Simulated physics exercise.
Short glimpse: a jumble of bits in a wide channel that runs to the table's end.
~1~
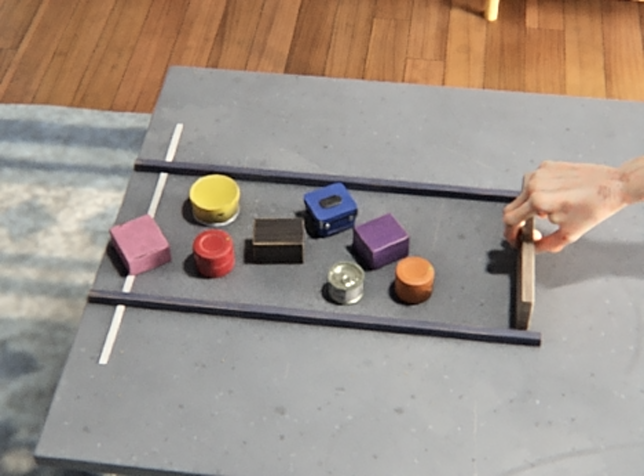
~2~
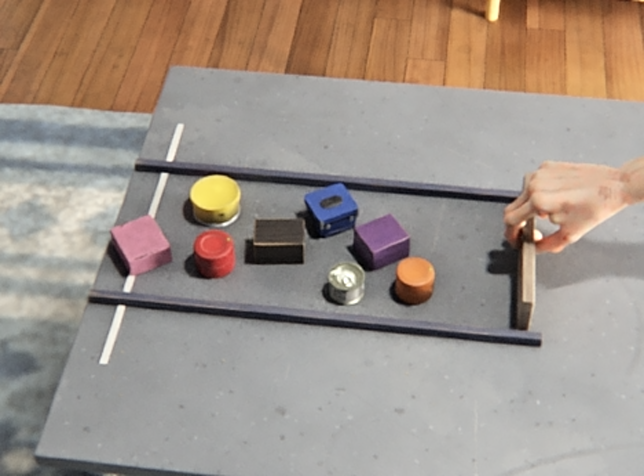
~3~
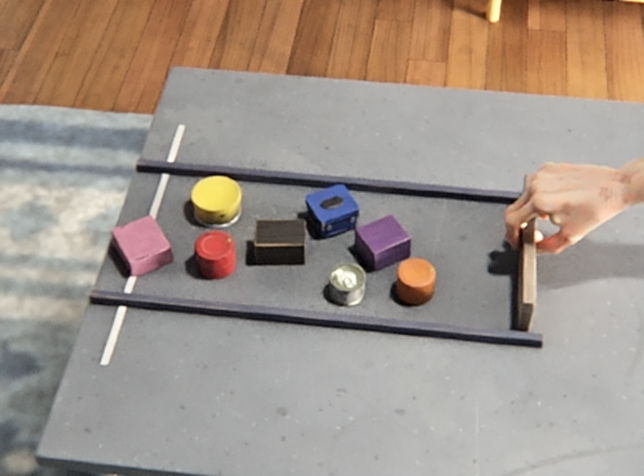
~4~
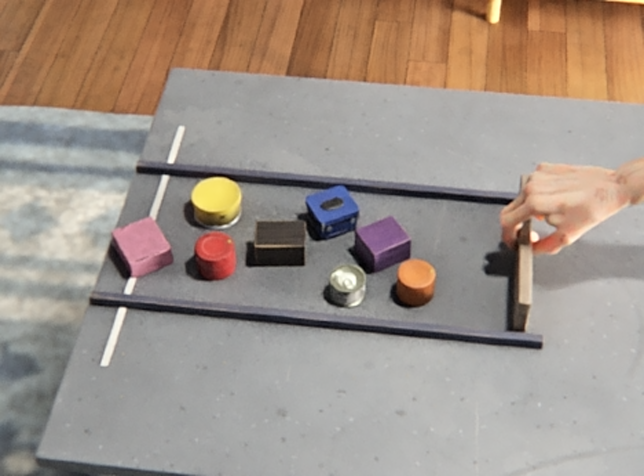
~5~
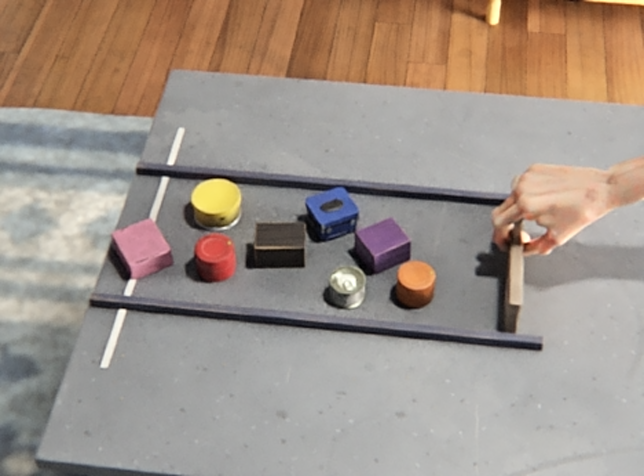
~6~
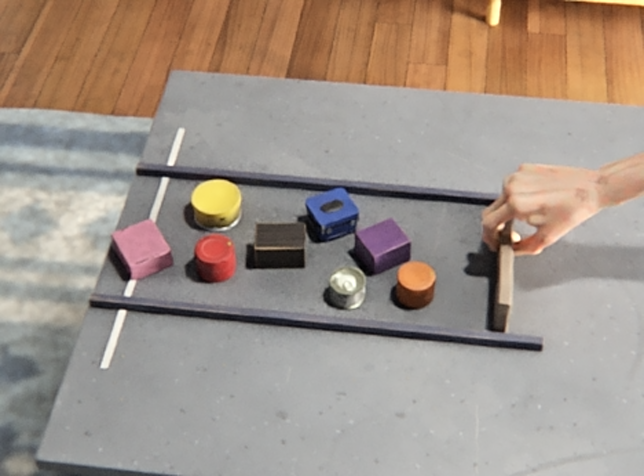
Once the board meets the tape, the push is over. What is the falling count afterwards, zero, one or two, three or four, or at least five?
There will be three or four losses over the edge.
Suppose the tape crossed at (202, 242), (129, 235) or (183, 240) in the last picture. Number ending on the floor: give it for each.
Per try: 0; 6; 1.
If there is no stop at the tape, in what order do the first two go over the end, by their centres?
In order: The pink block, the yellow tin.
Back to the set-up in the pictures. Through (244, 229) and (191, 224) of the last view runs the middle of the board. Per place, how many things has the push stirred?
Tally: First 8; then 8.
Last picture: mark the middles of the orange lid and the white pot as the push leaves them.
The orange lid comes to rest at (120, 251), and the white pot comes to rest at (112, 280).
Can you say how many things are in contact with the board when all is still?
Contact count: 4.
Soon after, none off yet; pink block at rest near (142, 249); yellow tin at rest near (217, 205); red lid at rest near (215, 259).
Then, none off yet; pink block moved a little near (126, 249); yellow tin moved a little near (195, 204); red lid moved about its own width near (161, 274).
At rest, the number that fall off is three or four; fallen, black block, red lid, yellow tin and pink block.
